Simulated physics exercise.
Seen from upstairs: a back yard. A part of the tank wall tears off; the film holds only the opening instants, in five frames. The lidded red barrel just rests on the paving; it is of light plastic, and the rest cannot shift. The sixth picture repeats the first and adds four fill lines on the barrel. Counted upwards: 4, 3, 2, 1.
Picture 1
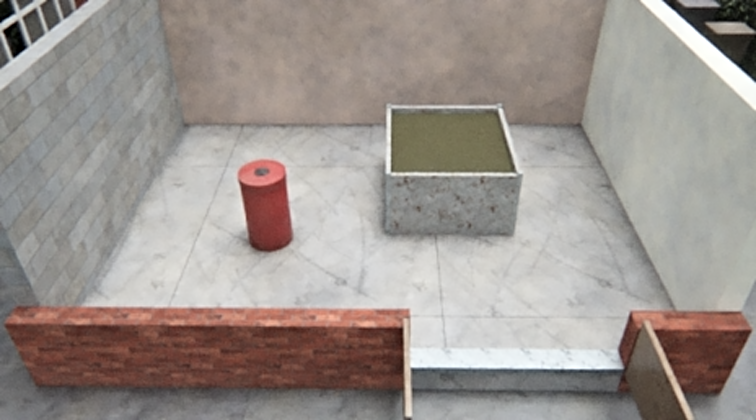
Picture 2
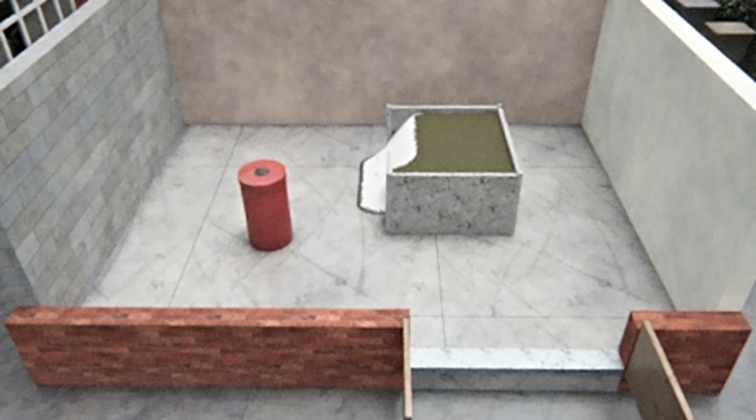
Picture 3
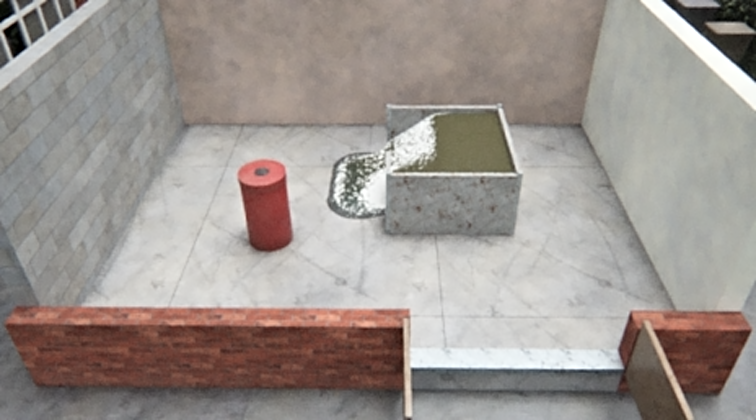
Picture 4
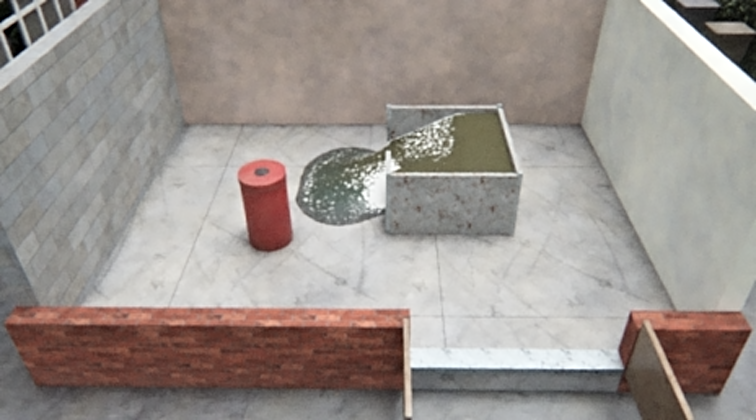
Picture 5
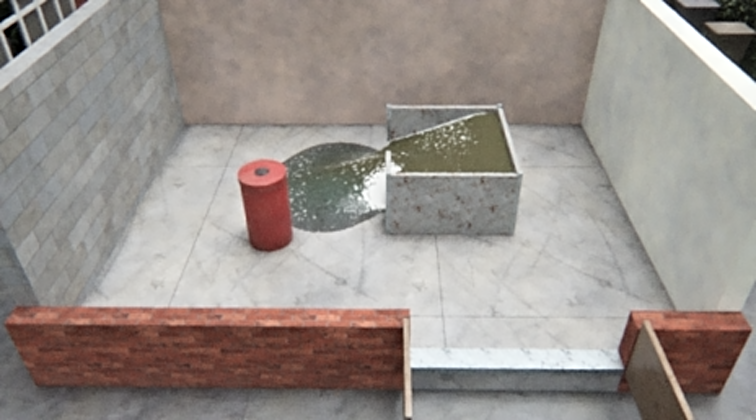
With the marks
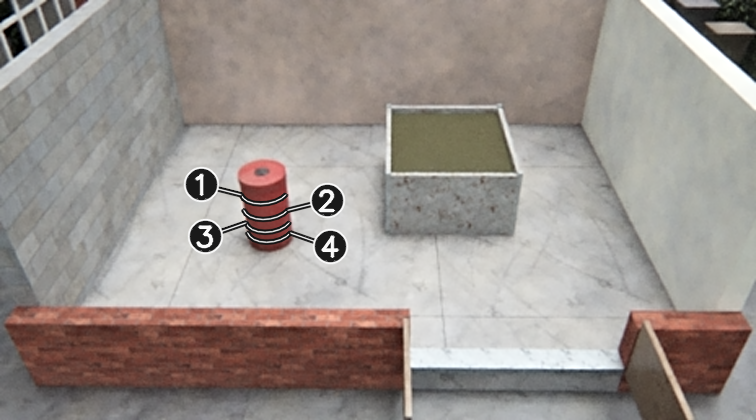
Murky water pours from the left side of a stone tank and spreads toward a red barrel.
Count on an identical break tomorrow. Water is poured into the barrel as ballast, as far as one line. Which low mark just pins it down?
I would pick line 4.
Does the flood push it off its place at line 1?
No, that is safe.
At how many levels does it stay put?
All of the four.
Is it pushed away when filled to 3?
No.
On the marked copy, 1 at (260, 203); 2 at (263, 219); 3 at (264, 232); 4 at (266, 242); from the bottom up 4, 3, 2, 1.
Choosing 1, it does not move.
Choosing 2, it does not move.
Choosing 3, it does not move.
Choosing 4, it does not move.
